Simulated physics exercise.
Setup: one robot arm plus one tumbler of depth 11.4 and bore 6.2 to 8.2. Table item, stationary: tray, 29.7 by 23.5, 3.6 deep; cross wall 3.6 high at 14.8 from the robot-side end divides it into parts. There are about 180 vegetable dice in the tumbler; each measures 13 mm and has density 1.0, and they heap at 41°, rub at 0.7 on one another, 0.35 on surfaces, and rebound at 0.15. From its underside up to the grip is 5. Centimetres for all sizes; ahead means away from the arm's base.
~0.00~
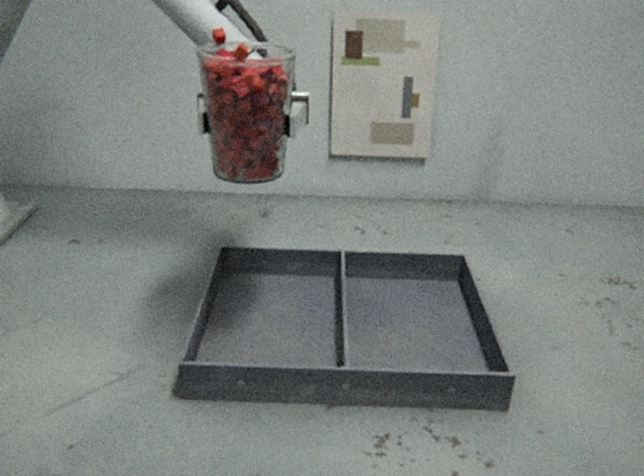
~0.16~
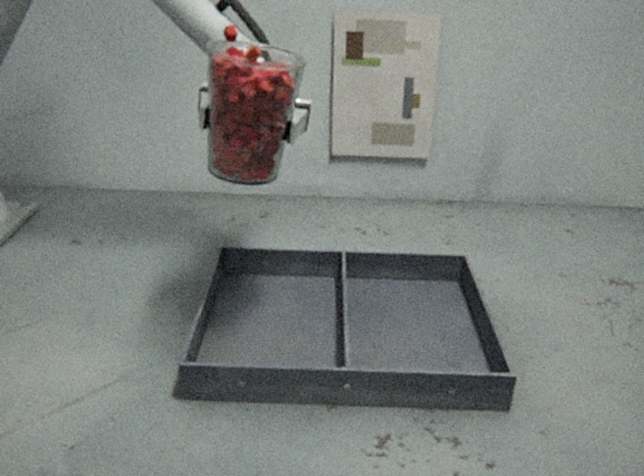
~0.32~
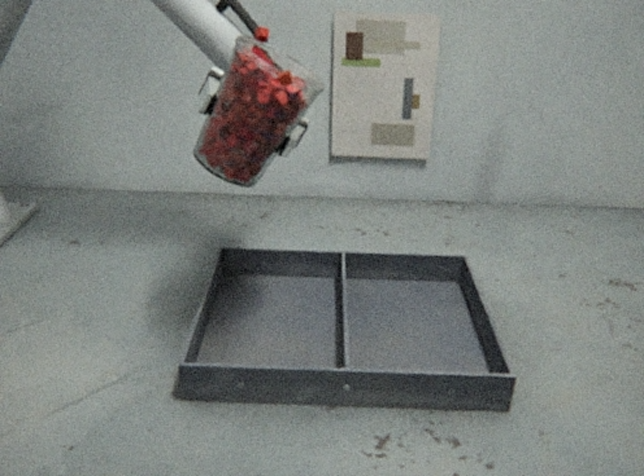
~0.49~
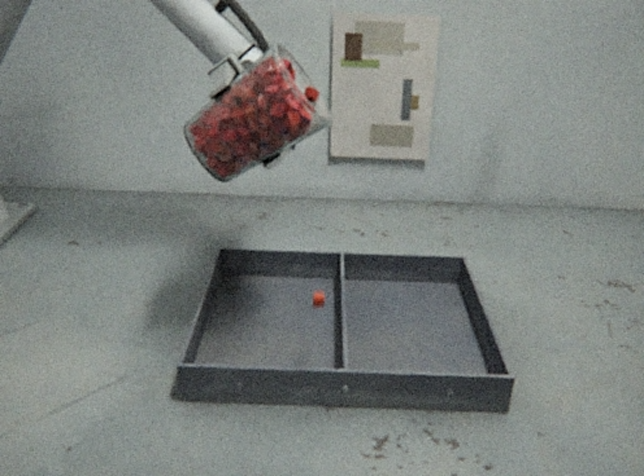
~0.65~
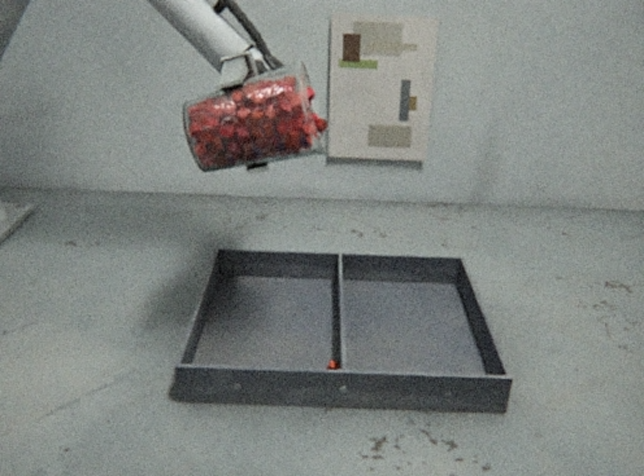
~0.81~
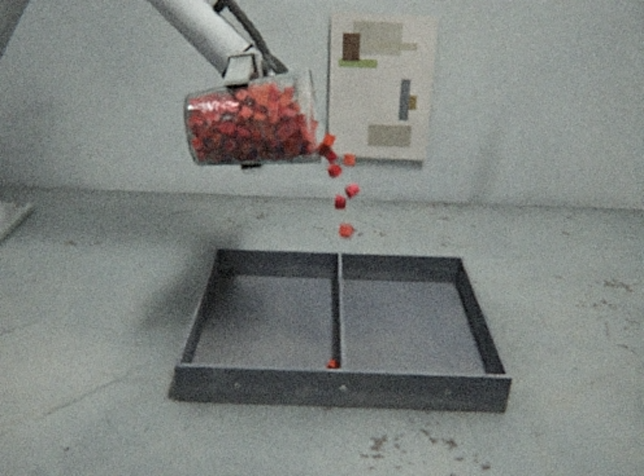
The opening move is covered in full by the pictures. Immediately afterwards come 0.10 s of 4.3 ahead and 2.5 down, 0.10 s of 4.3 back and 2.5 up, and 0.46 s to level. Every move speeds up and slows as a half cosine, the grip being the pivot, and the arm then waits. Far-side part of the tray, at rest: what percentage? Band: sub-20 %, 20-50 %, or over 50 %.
Band: 20-50 %.
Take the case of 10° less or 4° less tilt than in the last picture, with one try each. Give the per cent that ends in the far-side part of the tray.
About 15 per cent for the first try and 25 per cent for the second.
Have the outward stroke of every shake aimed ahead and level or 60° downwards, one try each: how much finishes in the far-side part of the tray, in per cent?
Result: Approx. 65 % and 15 %, one try each.
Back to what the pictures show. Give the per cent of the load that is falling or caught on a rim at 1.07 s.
Logged share: Close to 24 per cent.
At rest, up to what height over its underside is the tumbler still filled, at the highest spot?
Height at rest: Approx. 9.5 cm.
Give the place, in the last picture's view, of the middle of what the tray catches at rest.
I'd put it at roughly (405, 329).
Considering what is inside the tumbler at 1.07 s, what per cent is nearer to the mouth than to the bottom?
Around 55 per cent of it.
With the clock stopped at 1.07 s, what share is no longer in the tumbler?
Share gone: Around 35 %.
After 1.07 s, tilted 77° forward, highest piece 25 above the table; 116 in the tumbler, 19 in the far-side part, 1 in the robot-side part, 44 in flight or on a rim.
After 1.34 s, tilted 15° forward, highest piece 29 above the table; 111 in the tumbler, 60 in the far-side part, 7 in the robot-side part, 2 on the table or floor.
After 1.67 s, level, highest piece 28 above the table; 111 in the tumbler, 60 in the far-side part, 7 in the robot-side part, 2 on the table or floor.
After 2.72 s, level, highest piece 28 above the table; 111 in the tumbler, 60 in the far-side part, 7 in the robot-side part, 2 on the table or floor.
At rest, 111 in the tumbler, 60 in the far-side part, 7 in the robot-side part, 2 on the table or floor. That is 33 % in the far-side part of the tray.
